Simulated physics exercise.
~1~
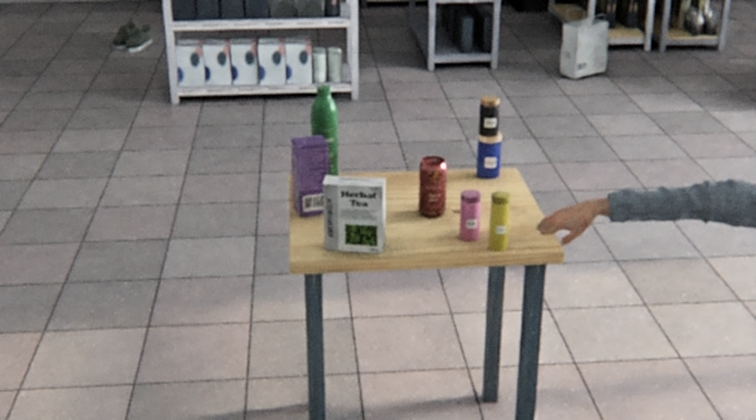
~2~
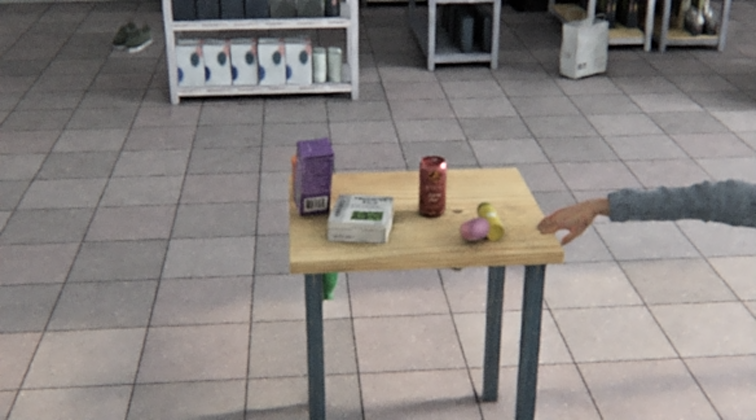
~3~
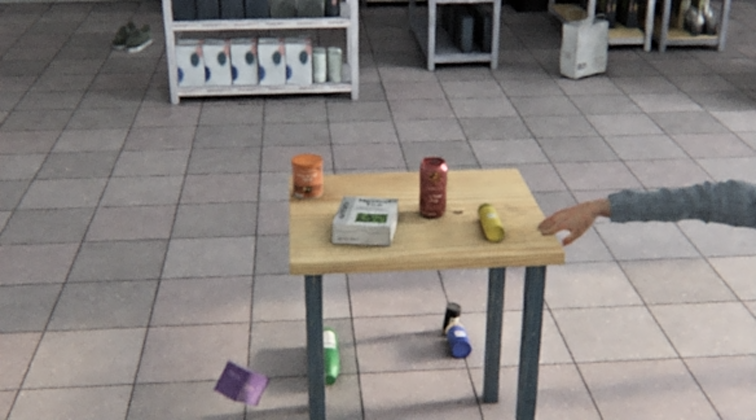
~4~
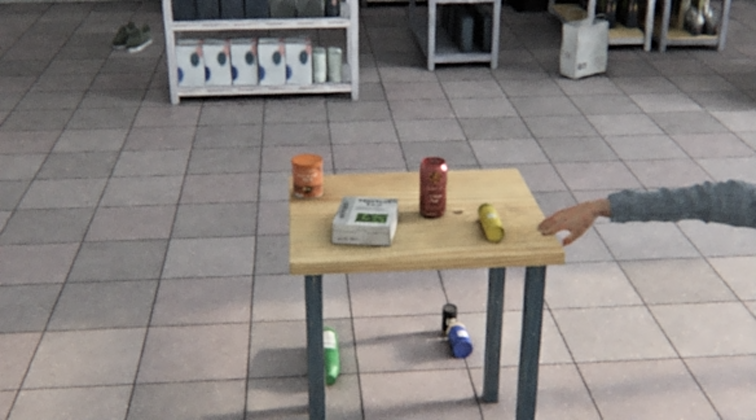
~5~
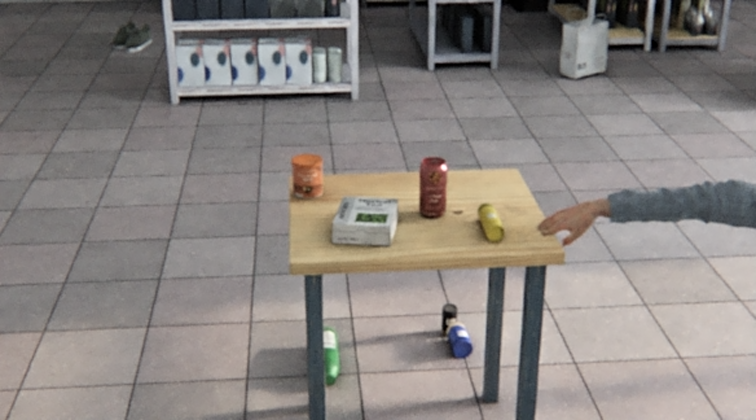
The small wooden table jolted beside an outstretched hand, toppling the white box and yellow shaker and sending the green bottle, black and blue containers, pink shaker and purple carton off it, while the red can and orange tin were left standing on top.
